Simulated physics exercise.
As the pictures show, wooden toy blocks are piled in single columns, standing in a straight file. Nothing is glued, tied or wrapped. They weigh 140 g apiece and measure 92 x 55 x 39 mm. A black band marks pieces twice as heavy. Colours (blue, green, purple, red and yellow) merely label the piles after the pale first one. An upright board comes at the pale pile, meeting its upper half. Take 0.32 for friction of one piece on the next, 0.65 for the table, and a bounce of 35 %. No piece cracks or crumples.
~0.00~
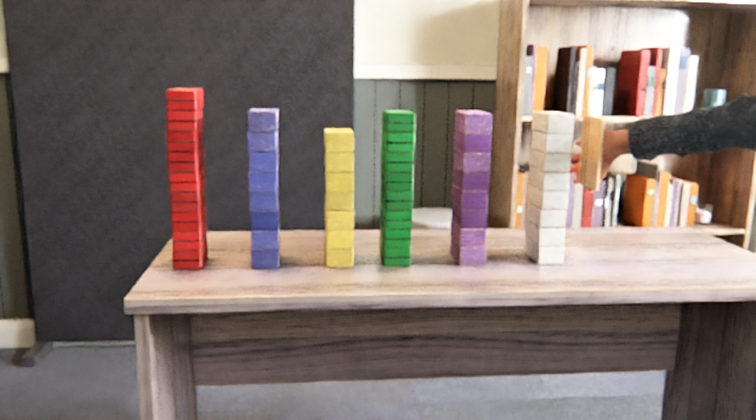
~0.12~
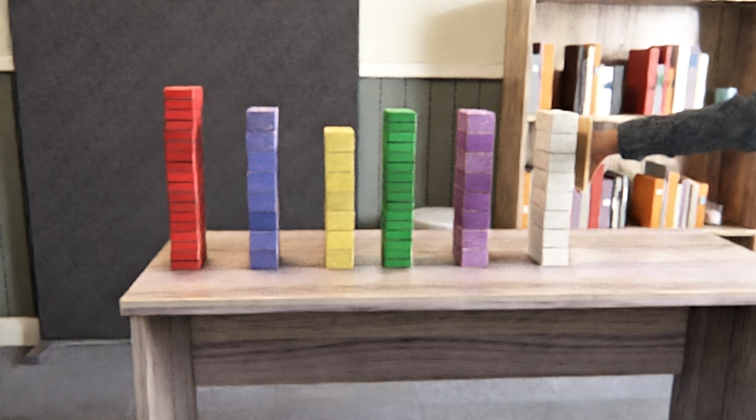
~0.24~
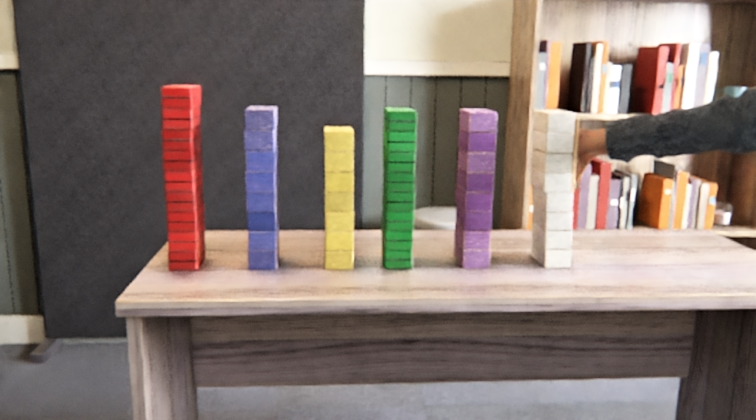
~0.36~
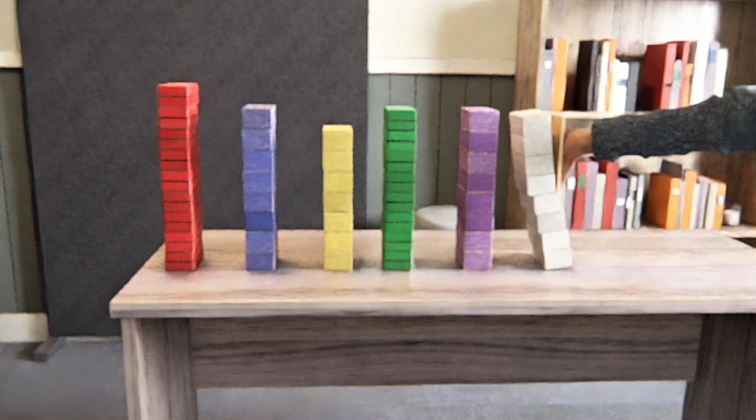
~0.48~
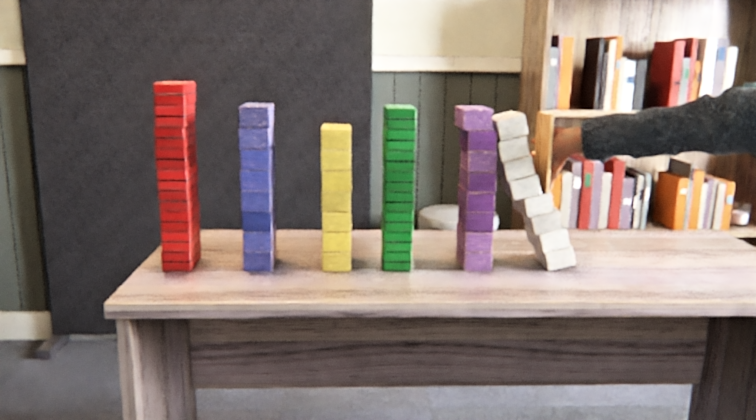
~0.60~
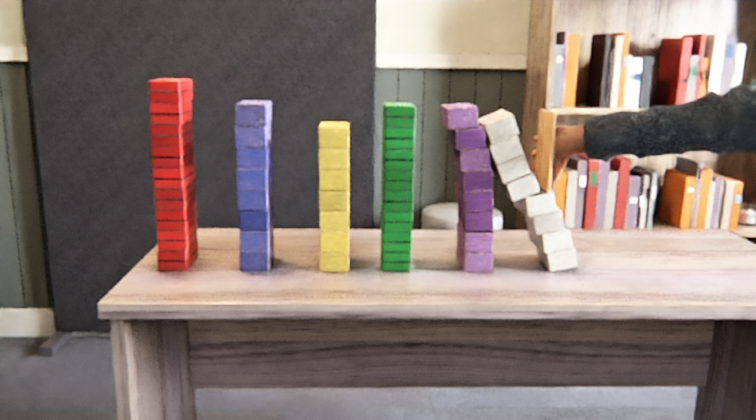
On a wooden table, a hand pushes the white block stack leftward, leaning into the purple one.
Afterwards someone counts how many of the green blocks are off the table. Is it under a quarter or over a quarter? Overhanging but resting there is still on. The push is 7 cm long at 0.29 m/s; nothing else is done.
Ending off the table: Fewer than one in four.
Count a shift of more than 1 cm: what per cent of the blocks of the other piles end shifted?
It is 90 per cent.
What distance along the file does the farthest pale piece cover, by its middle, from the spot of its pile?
Some 24 cm.
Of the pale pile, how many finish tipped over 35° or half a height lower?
4 pale pieces.
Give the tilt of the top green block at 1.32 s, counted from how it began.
Roughly 25°.
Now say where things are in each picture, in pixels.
In the first frame (we follow the side turned to the camera; the camera moves round a little), board (601, 145) 58 mm short; top green block (402, 123); top purple block (479, 124); no other piece has moved.
The second frame shows board (589, 145) 23 mm short; top green block (402, 122).
The third frame shows board (577, 145) 12 mm in; top green block (403, 122).
The fourth frame shows board (562, 144) 46 mm in, top of the pale pile leaning 9°; top green block (403, 120); no other piece has moved.
The fifth frame shows board (551, 144) 7 cm in, stopped, top of the pale pile leaning 15°; top green block (402, 119); top purple block (478, 120) displaced 14 mm; one has shifted.
The sixth frame shows board (553, 142) 7 cm in, stopped, top of the pale pile leaning 23°; top green block (401, 117); top purple block (463, 118) tipped 4°; steepest lean 4°, the block at (475, 160); 6 stirred so far.
Around 1.32 s, 4 of the pale pile down; none of the 8 green blocks off the table (0 of 40 in all colours); top green block tipped 24°, 31 mm lower; top purple block on its side.
Around 2.10 s, 4 of the pale pile down; none of the 8 green blocks off the table (8 of 40 in all colours); top green block 19 cm lower; top purple block upside down.
Finally (3.2 s), 4 of the pale pile down; none of the 8 green blocks off the table (10 of 40 in all colours); top green block 19 cm lower; top purple block upside down. That is 0 per cent. Seen by the last camera, middles, top green block near (258, 215), top purple block near (413, 200).
